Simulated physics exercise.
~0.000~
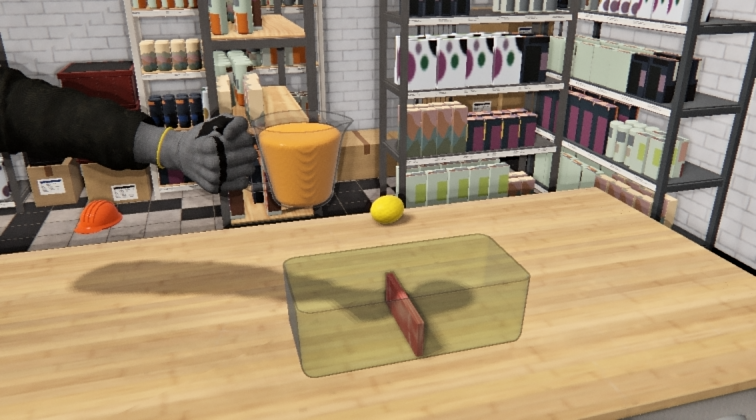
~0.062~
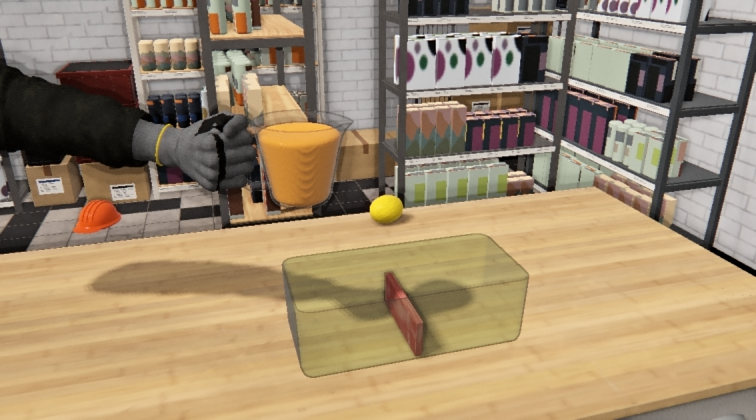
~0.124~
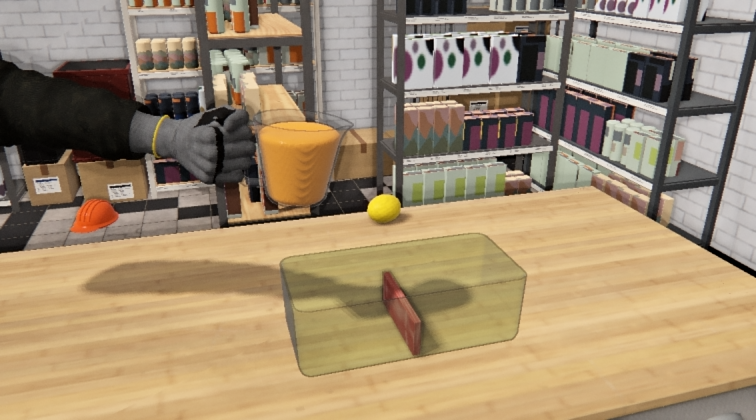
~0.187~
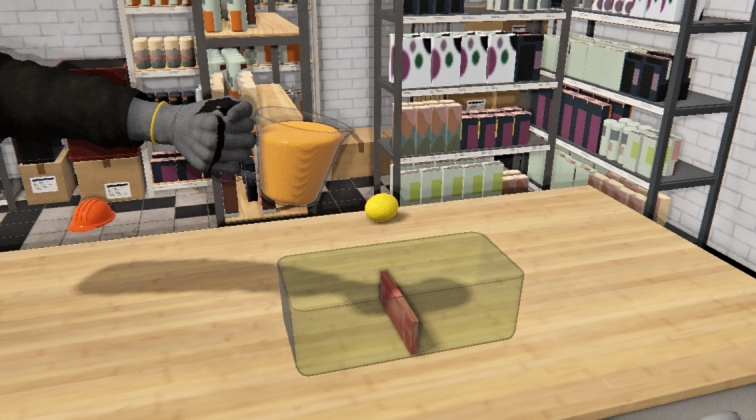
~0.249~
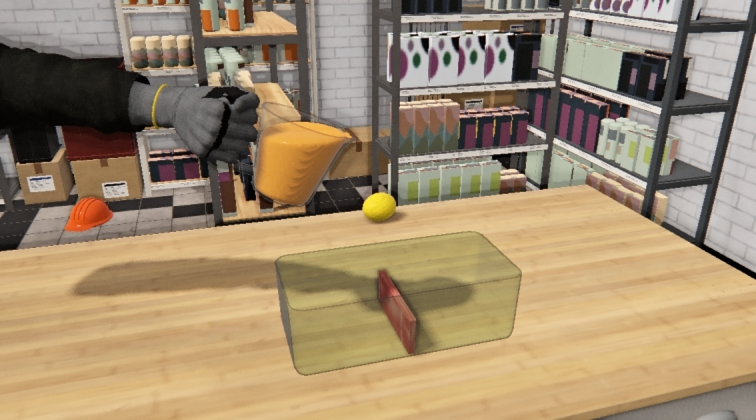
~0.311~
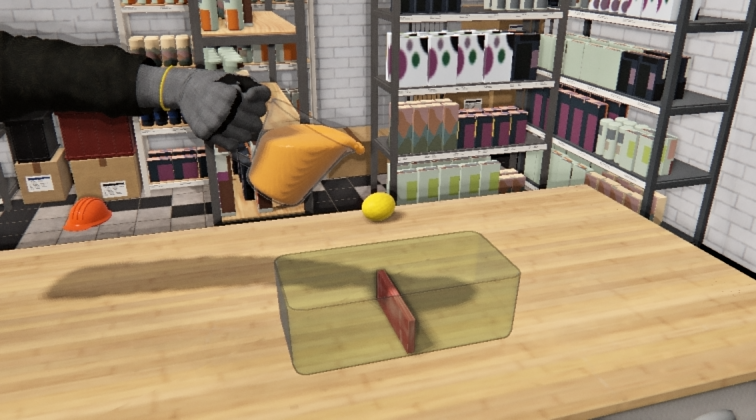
A gray-gloved hand in a black sleeve holds a clear jug of orange juice above a light wooden counter, seen from slightly above in a room with stocked shelves. Below sits a see-through yellowish basin with a low red wall inside, a yellow lemon behind it and an orange hard hat at left. The hand tilts the jug steadily rightward, juice reaching its lip, as the camera drifts very slightly.
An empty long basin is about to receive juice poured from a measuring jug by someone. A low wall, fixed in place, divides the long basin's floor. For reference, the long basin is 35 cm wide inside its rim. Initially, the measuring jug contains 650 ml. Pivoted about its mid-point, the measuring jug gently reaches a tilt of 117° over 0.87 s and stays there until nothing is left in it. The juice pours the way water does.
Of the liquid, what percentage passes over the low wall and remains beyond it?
The far part has about 31 per cent.
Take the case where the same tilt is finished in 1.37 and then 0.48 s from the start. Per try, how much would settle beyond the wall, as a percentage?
I'd expect close to 45 per cent and then close to 20 per cent.
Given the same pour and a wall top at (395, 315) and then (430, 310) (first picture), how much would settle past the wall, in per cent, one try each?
55 then 10 %.
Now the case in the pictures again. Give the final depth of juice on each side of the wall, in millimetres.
Left 16 mm, right 8 mm.
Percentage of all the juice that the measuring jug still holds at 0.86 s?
2 in a hundred, give or take.
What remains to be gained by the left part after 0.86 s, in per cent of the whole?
Close to 4% of the whole.
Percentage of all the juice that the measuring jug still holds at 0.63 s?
I'd put it near 38 percent.
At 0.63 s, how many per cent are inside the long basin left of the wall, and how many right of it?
Roughly 6 sits left and 22 sits right.
Then, 0.63 s in, the tilt is 96° and 38 per cent is still to pour, 6 is left of the wall and 21 right of it.
Then, 0.86 s in, the tilt is 117° and 2 per cent is still to pour, 61 is left of the wall and 29 right of it.
Then, 1.11 s in, the tilt is 117° and 0 per cent is still to pour, 65 is left of the wall and 30 right of it.
Then, 1.37 s in, the tilt is 117° and 0 per cent is still to pour, 65 is left of the wall and 31 right of it.
Finally, 65 per cent lies left of the wall, 31 right of it and 4 outside.
